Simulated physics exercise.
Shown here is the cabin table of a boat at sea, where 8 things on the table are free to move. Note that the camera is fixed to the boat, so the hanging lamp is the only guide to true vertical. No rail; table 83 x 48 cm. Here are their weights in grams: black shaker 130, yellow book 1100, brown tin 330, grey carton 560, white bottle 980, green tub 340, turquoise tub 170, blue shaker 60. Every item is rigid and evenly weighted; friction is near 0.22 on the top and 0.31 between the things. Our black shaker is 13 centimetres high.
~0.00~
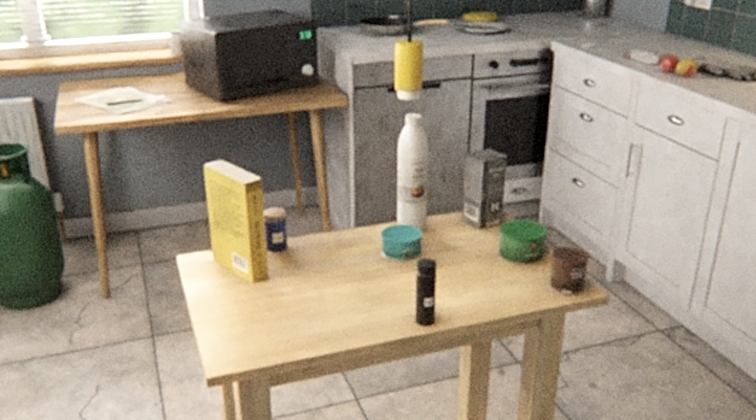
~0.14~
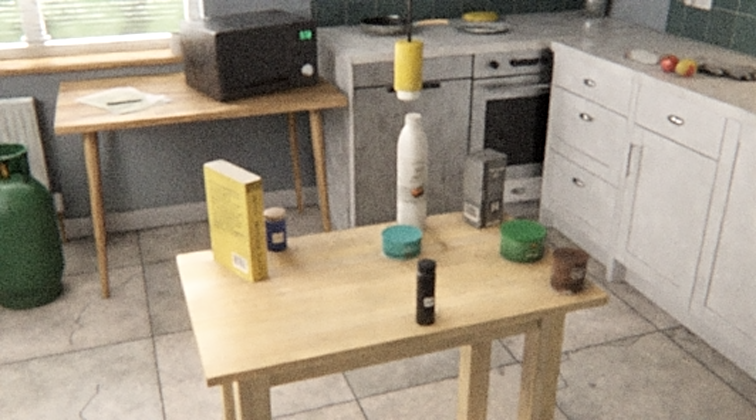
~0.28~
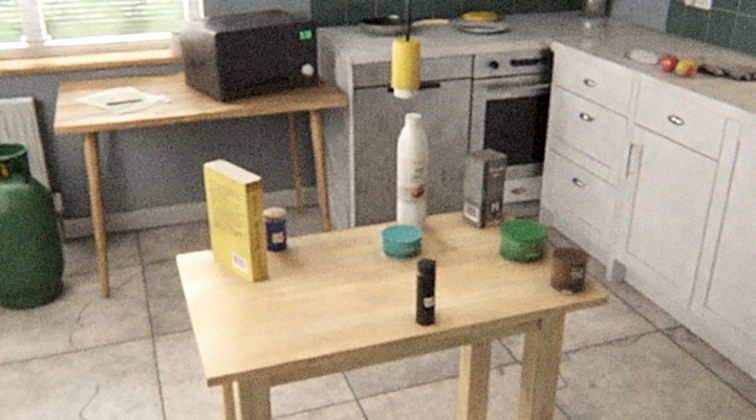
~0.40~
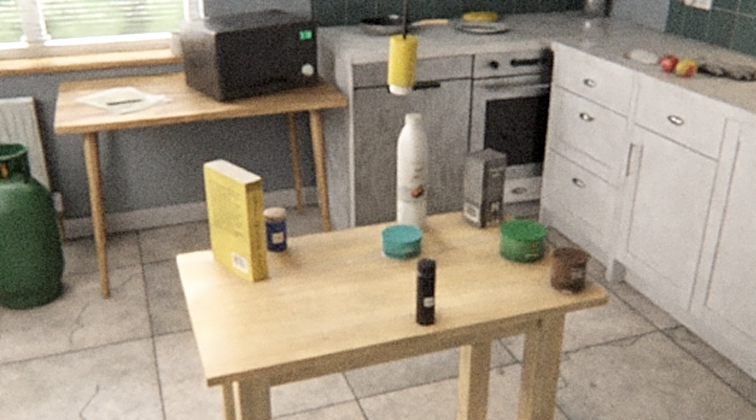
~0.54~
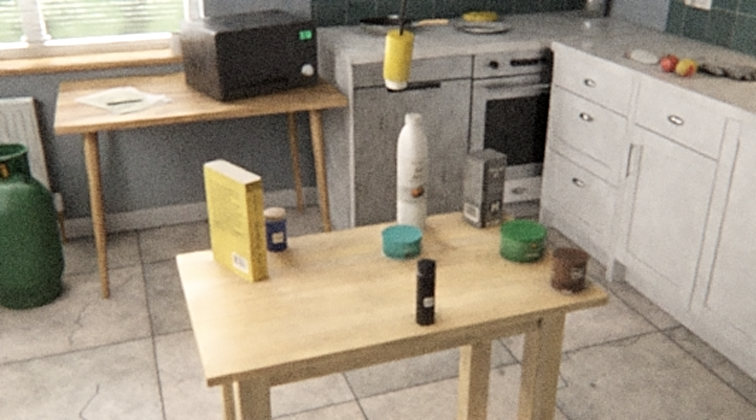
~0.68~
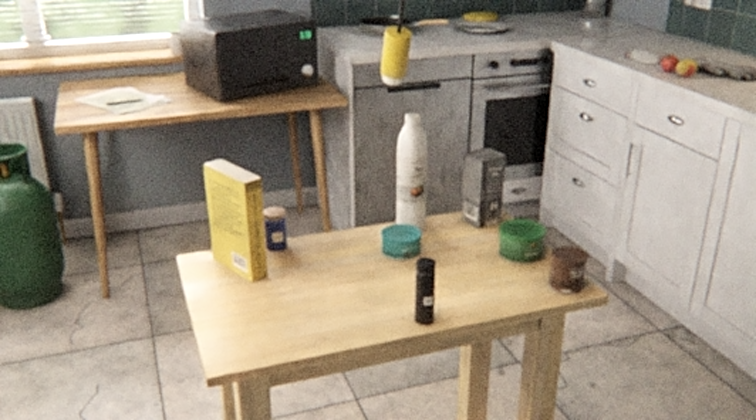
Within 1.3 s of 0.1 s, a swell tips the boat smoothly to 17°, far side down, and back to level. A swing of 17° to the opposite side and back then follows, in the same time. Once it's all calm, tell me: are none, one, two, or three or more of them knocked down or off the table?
Over two to pick up.
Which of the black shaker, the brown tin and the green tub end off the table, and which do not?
The black shaker ends on the table; the brown tin is still on the table; the green tub is still on the table.
After 1.08 s, heel 8°, far side down; grey carton, white bottle and blue shaker now off the table; yellow book slid 8 cm near (230, 207); black shaker slid 8 cm near (411, 274).
After 1.28 s, heel 1°, far side down; yellow book tipped 5° from how it sat near (229, 203); black shaker slid 10 cm near (408, 270); brown tin slid 10 cm.
After 1.58 s, heel 3°, near side down; yellow book now off the table; black shaker slid 10 cm near (408, 270); brown tin slid 10 cm.
After 2.18 s, heel 15°, near side down; black shaker slid 6 cm near (414, 278); green tub slid 7 cm; brown tin slid 6 cm.
At rest (3.2 s), off the table, yellow book, grey carton, white bottle and blue shaker; the other 4 in place, give or take 5 cm. In the last view, black shaker near (426, 293).
